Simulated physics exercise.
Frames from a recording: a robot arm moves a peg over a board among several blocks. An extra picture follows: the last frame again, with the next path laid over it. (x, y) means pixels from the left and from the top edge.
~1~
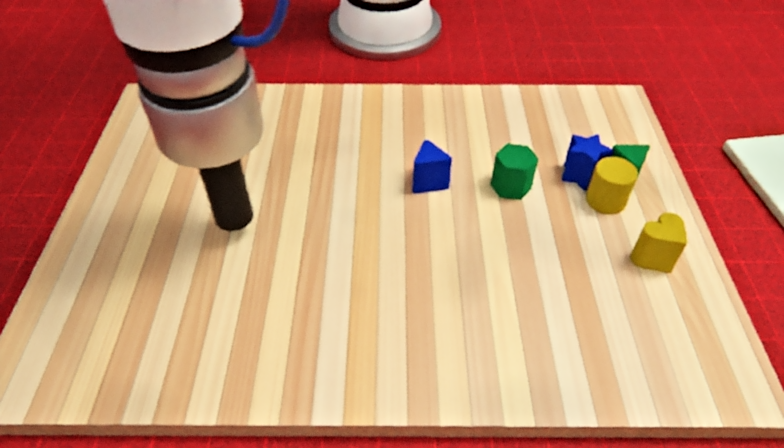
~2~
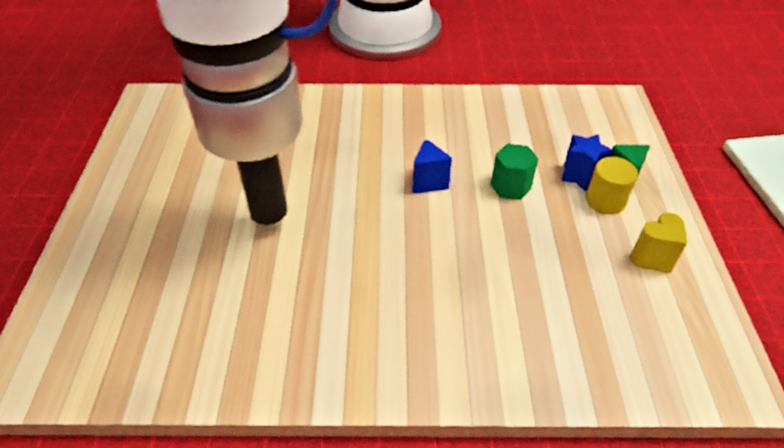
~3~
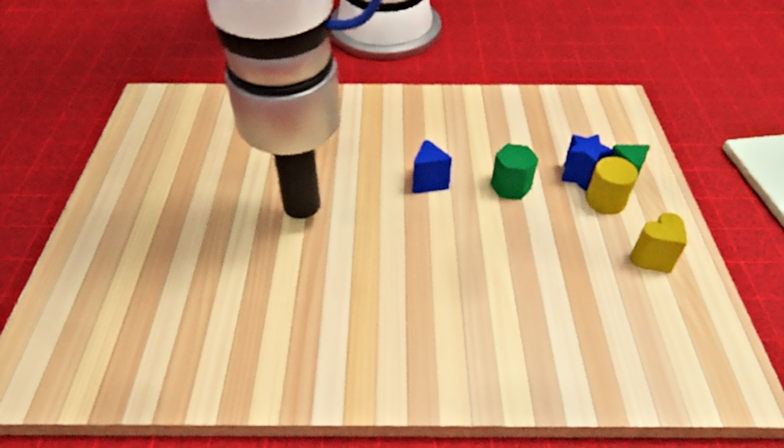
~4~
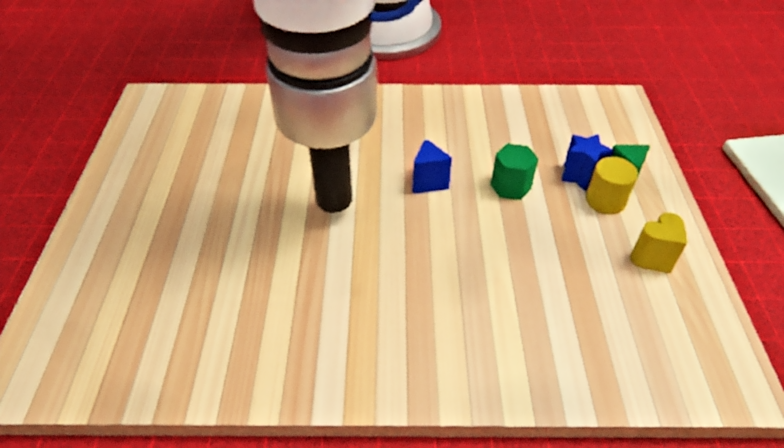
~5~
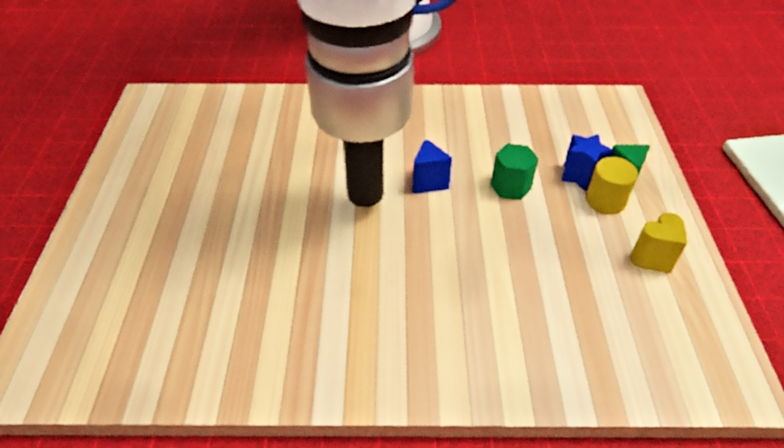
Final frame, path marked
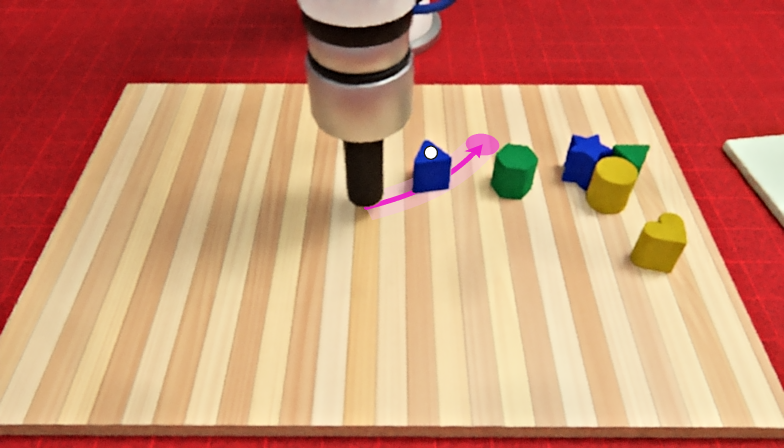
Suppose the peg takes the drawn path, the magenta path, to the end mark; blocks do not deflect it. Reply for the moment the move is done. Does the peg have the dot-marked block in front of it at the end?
Yes, it checks out.
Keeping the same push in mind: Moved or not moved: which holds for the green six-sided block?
Once the peg is done, the green six-sided block remains in the old spot.
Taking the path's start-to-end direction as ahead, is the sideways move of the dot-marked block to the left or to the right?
Pushed left.
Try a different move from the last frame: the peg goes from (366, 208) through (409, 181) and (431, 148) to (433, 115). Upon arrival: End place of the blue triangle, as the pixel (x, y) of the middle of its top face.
Close to (451, 148).
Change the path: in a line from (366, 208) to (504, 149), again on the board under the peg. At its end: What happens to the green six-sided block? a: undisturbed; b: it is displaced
a: Undisturbed.
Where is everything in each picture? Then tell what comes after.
In the first picture, peg's lower end at (235, 218); blue triangle at (431, 153); green six-sided block at (517, 156).
In the second picture, peg at (269, 211); blocks still.
In the third picture, peg at (302, 205); blocks still.
In the fourth picture, peg at (334, 200); blocks still.
In the fifth picture, peg at (365, 194); blue triangle at (431, 153); green six-sided block at (517, 156).
Drawn move, from (366, 208) through (415, 192) and (454, 170) to (483, 144); the dot is on the blue triangle.
The first path, step by step. One third of the way, peg at (416, 178); blue triangle at (446, 145).
Two thirds of the way, peg at (456, 156); blue triangle at (475, 124), turned 70° anticlockwise.
At the end, peg at (484, 131); blue triangle at (501, 100), turned 75° anticlockwise; green six-sided block still.
